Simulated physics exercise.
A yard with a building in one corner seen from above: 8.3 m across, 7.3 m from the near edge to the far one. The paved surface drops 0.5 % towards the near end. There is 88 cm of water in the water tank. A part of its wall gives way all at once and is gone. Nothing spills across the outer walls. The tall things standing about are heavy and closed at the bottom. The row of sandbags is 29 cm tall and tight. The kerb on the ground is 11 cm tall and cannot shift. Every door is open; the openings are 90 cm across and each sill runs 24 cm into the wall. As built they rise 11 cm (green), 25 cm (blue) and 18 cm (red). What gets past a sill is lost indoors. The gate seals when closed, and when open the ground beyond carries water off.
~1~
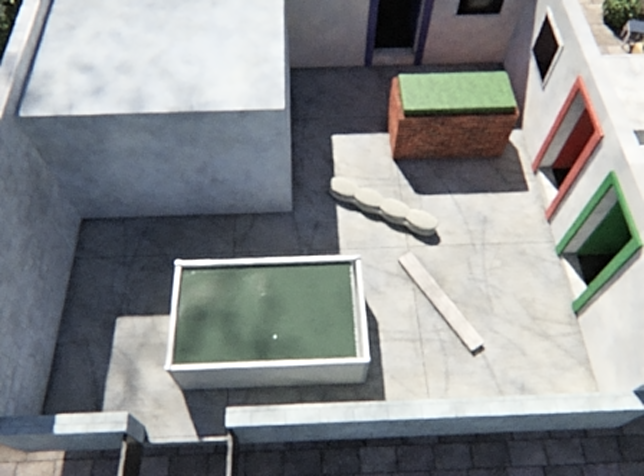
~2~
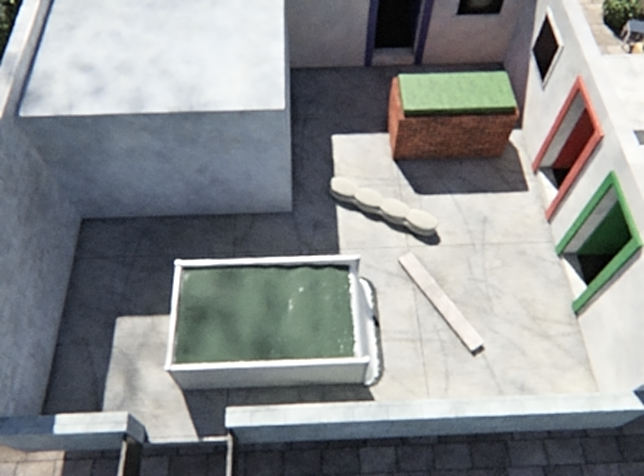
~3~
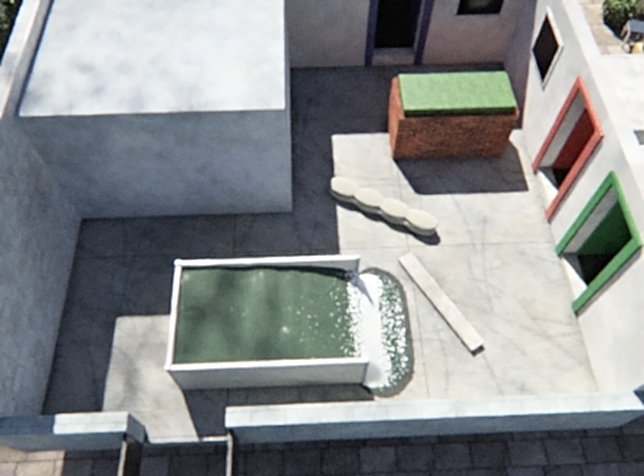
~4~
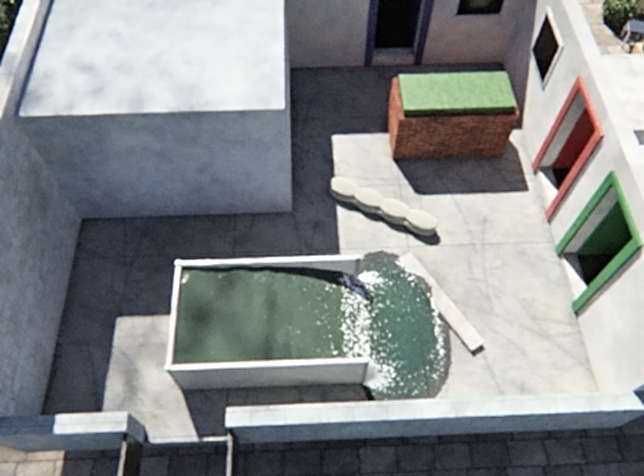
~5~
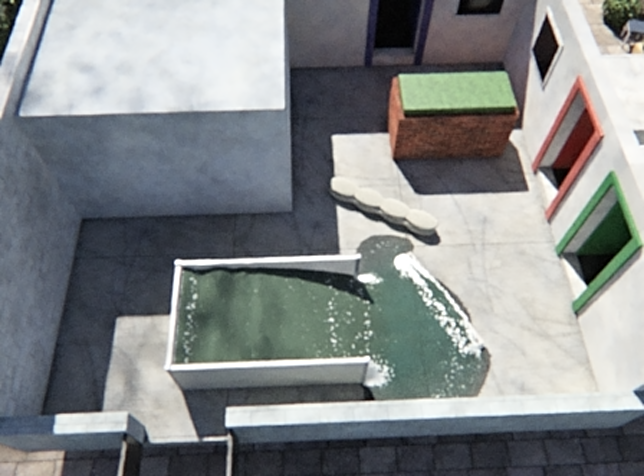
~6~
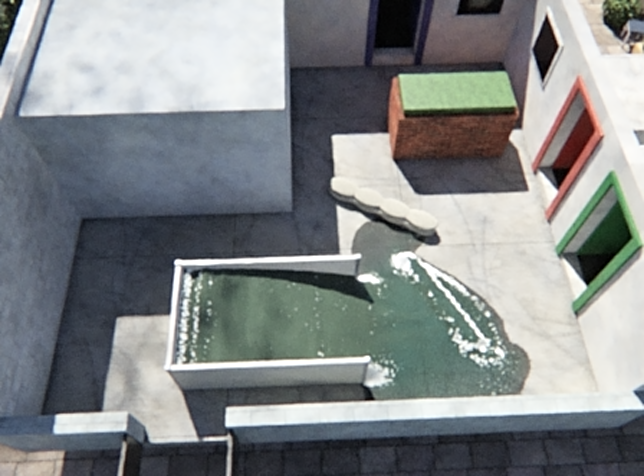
The footage shows a walled yard from above, where the right side of a rectangular water tank disappears and green, foaming water pours out, spreading rightward across the paving, around a narrow plank and up to a scalloped pale block.
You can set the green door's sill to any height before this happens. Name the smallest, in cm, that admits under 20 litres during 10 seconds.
At least 30 cm or so.
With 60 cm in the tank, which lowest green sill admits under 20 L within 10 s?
Then roughly 15 cm.
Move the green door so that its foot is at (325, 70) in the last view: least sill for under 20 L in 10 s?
Roughly 13.0 cm.
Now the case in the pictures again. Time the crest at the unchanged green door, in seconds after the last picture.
Near 1.6 s.
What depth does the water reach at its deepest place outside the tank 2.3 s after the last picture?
Up to some 42 cm.
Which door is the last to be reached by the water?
Last comes the blue one.
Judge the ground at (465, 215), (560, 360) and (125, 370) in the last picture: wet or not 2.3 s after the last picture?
In turn: Flooded, flooded, still dry.
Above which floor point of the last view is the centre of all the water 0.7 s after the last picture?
Around (362, 332).
Then, 0.7 s after the last picture water covers 25 % of the floor, deepest (64 cm) near (603, 406); 4 cm at the green door, 1 litre in over its 11 cm sill.
Then, 2.3 s after the last picture water covers 45 % of the floor, deepest (42 cm) near (514, 386); 25 cm at the green door, 177 litres in over its 11 cm sill.
Then, 9.3 s after the last picture water covers 90 % of the floor, deepest (18 cm) near (374, 194); 10 cm at the green door, 234 litres in over its 11 cm sill.
At the green door as built, the water peaked near 34 cm, 1.5 s after the last picture.
With a sill of 24 cm, 58 litres would have come in within the 10 s; with 32.5 cm, 10 litres. So under 20 litres takes about 30 cm.
